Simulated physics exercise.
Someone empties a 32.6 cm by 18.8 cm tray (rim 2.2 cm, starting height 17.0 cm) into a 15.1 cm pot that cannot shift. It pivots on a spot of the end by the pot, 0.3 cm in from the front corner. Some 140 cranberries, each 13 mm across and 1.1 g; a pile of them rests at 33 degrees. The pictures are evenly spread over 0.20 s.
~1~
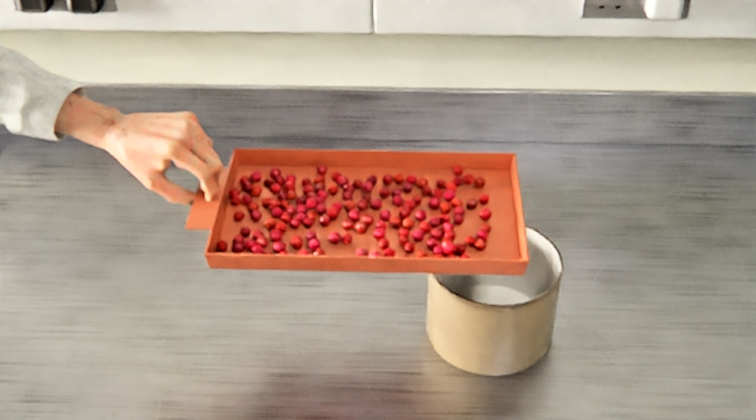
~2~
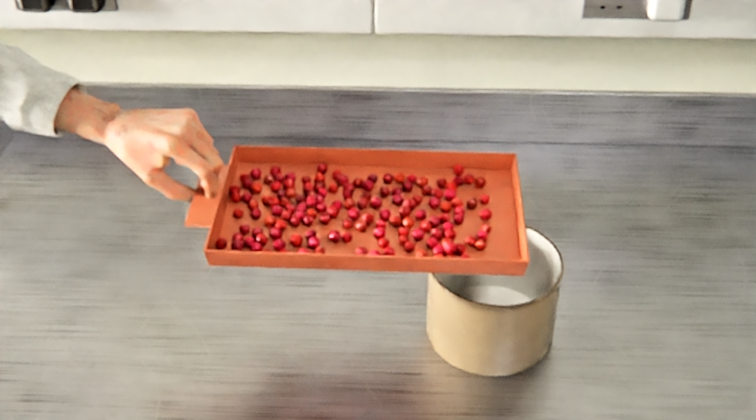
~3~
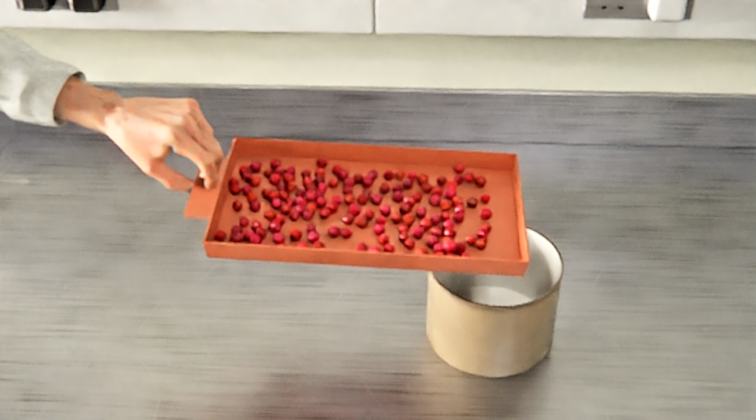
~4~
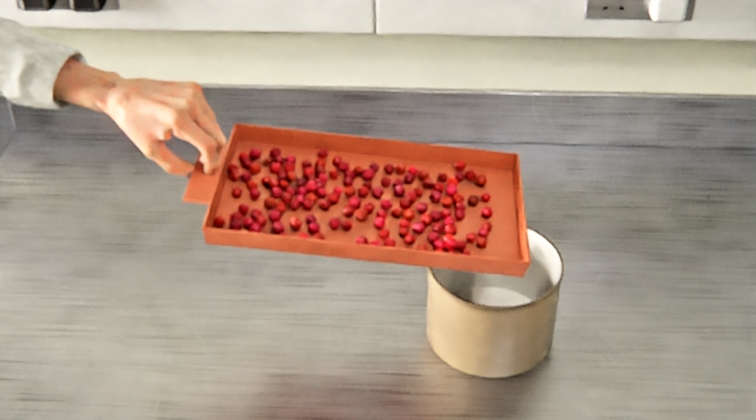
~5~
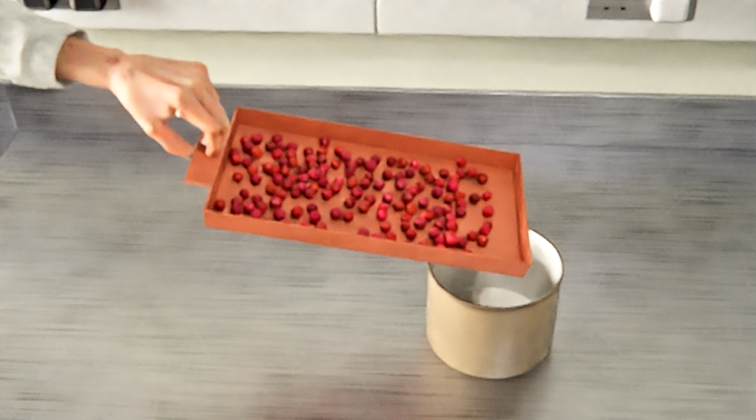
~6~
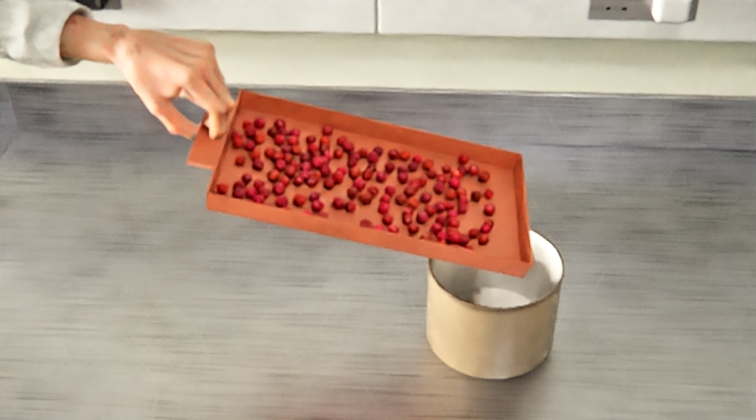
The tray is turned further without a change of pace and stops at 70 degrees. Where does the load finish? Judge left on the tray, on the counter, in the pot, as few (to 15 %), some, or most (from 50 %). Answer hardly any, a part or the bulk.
Tray the bulk, counter a part, pot hardly any.
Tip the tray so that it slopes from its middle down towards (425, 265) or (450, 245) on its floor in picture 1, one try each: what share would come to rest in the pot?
Some 0 and 0 per cent.
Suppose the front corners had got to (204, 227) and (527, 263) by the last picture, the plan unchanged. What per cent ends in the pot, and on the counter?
Pot 0, counter 5.
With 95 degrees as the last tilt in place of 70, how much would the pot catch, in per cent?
Then about 15 per cent.
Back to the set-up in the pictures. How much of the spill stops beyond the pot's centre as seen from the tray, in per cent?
Roughly 100 per cent.
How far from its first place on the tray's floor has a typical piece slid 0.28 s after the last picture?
Roughly 5 cm.
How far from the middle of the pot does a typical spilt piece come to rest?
About 20 cm.
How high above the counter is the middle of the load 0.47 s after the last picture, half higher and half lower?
Roughly 22 cm.
Then, 0.28 s after the last picture, tilt 42 degrees; the tray holds 100 %, the pot 0 %.
Then, 0.47 s after the last picture, tilt 61 degrees; the tray holds 100 %, the pot 0 %.
Then, 0.77 s after the last picture, tilt 70 degrees; the tray holds 75 %, the pot 0 %.
In the end, tray 70 %, counter 25 %, pot 5 %.
